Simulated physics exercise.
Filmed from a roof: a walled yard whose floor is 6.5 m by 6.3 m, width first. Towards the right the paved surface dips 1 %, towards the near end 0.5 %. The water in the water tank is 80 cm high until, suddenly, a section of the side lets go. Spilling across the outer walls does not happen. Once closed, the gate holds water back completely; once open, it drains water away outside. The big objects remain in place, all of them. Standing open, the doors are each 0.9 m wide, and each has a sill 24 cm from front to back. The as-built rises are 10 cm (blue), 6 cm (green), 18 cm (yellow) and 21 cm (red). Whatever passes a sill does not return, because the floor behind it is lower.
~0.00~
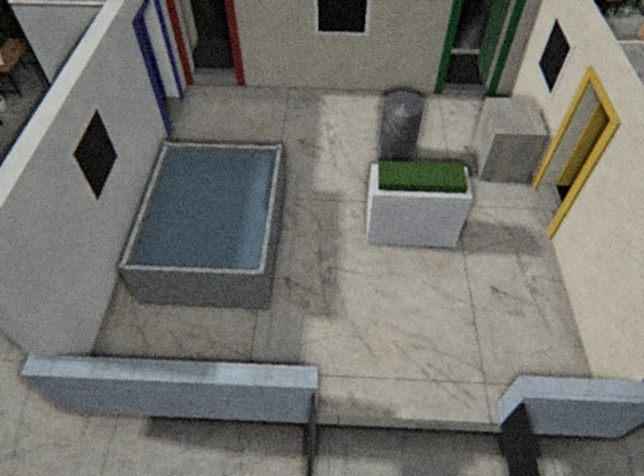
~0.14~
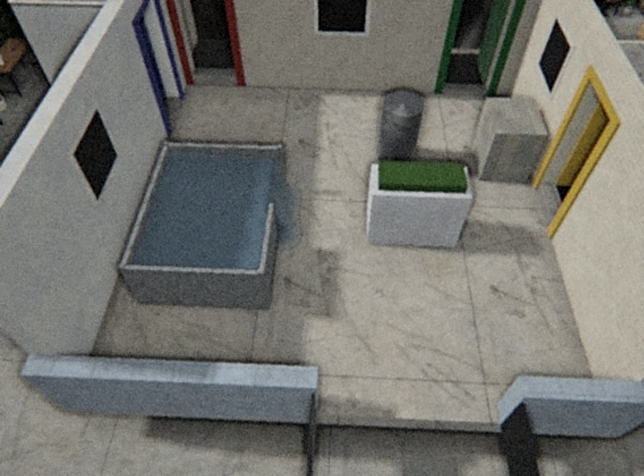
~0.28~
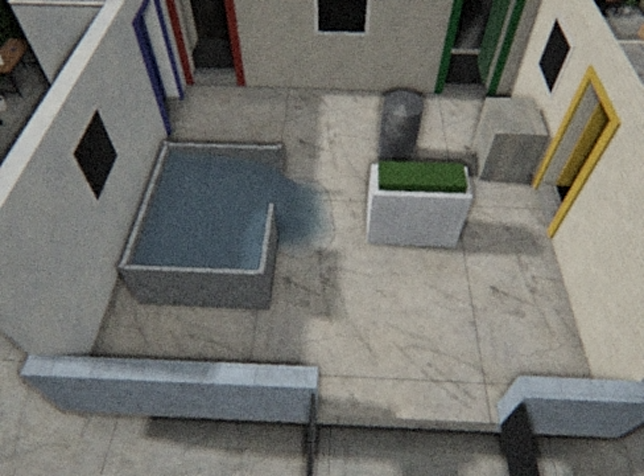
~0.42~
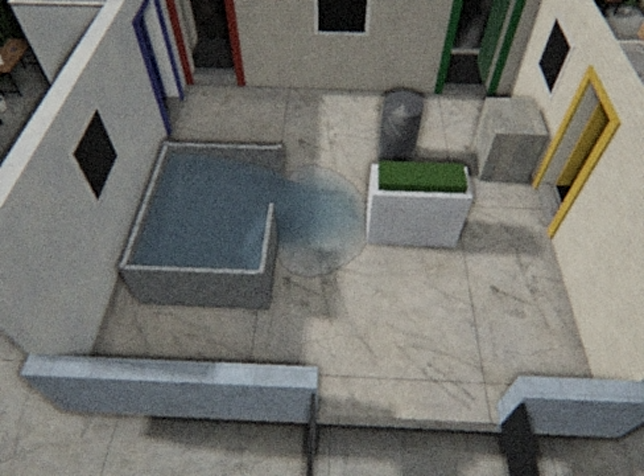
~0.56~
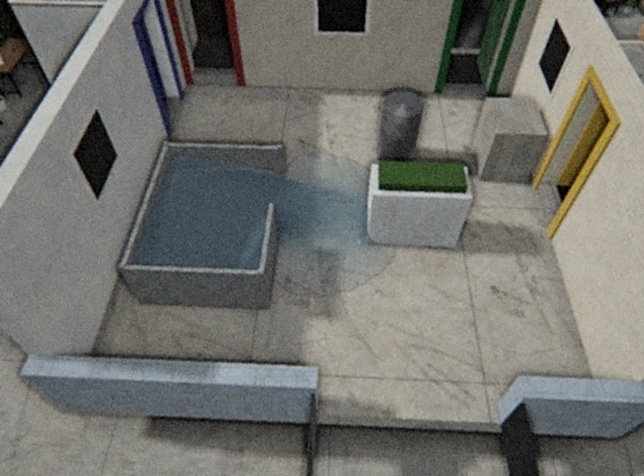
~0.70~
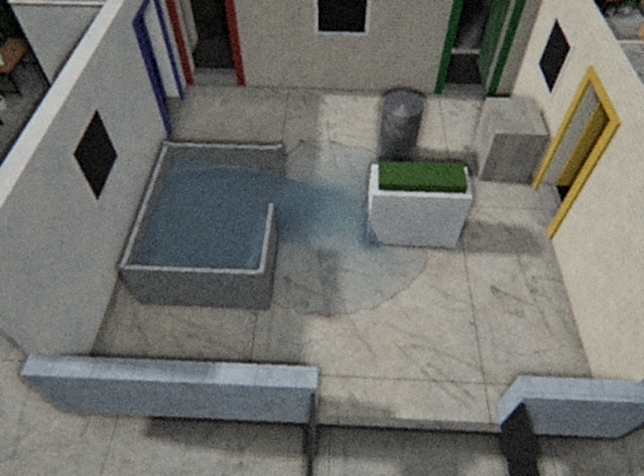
The video shows a walled yard with a rectangular water tank on the left; part of its right side gives way, and water pours through the gap, spreading across the paved floor to a white planter and thinning outward.
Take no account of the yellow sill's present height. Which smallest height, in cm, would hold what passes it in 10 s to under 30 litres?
It would have to be roughly 25 cm high.
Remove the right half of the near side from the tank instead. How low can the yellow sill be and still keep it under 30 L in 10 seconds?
About 9.0 cm.
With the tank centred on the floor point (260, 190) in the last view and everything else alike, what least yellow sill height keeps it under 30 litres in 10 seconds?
You'd need some 34 cm.
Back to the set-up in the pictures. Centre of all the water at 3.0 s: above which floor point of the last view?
Centre of mass: About (338, 219) px.
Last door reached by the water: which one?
Last in order comes the blue door.
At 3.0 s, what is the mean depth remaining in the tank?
The mean depth is roughly 30 cm.
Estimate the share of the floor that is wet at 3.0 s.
Wet share: Around 60 %.
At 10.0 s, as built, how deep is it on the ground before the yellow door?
Roughly 11.0 cm deep.
After 1.4 s water covers 30 % of the floor, deepest (49 cm) near (355, 227); 8 cm at the yellow door, 0 litres in over its 18 cm sill.
After 3.0 s water covers 60 % of the floor, deepest (30 cm) near (355, 227); 26 cm at the yellow door, 60 litres in over its 18 cm sill.
After 10.0 s water covers 95 % of the floor, deepest (13 cm) near (548, 226); 11 cm at the yellow door, 87 litres in over its 18 cm sill.
At the yellow door as built, the water arrived by 1.2 s and peaked near 28 cm at 2.6 s.
Run again over the same 10 s with other heights there, 47 litres in over 22 cm, 9 litres over 30 cm. The limit of 30 litres is kept from about 25 cm up.
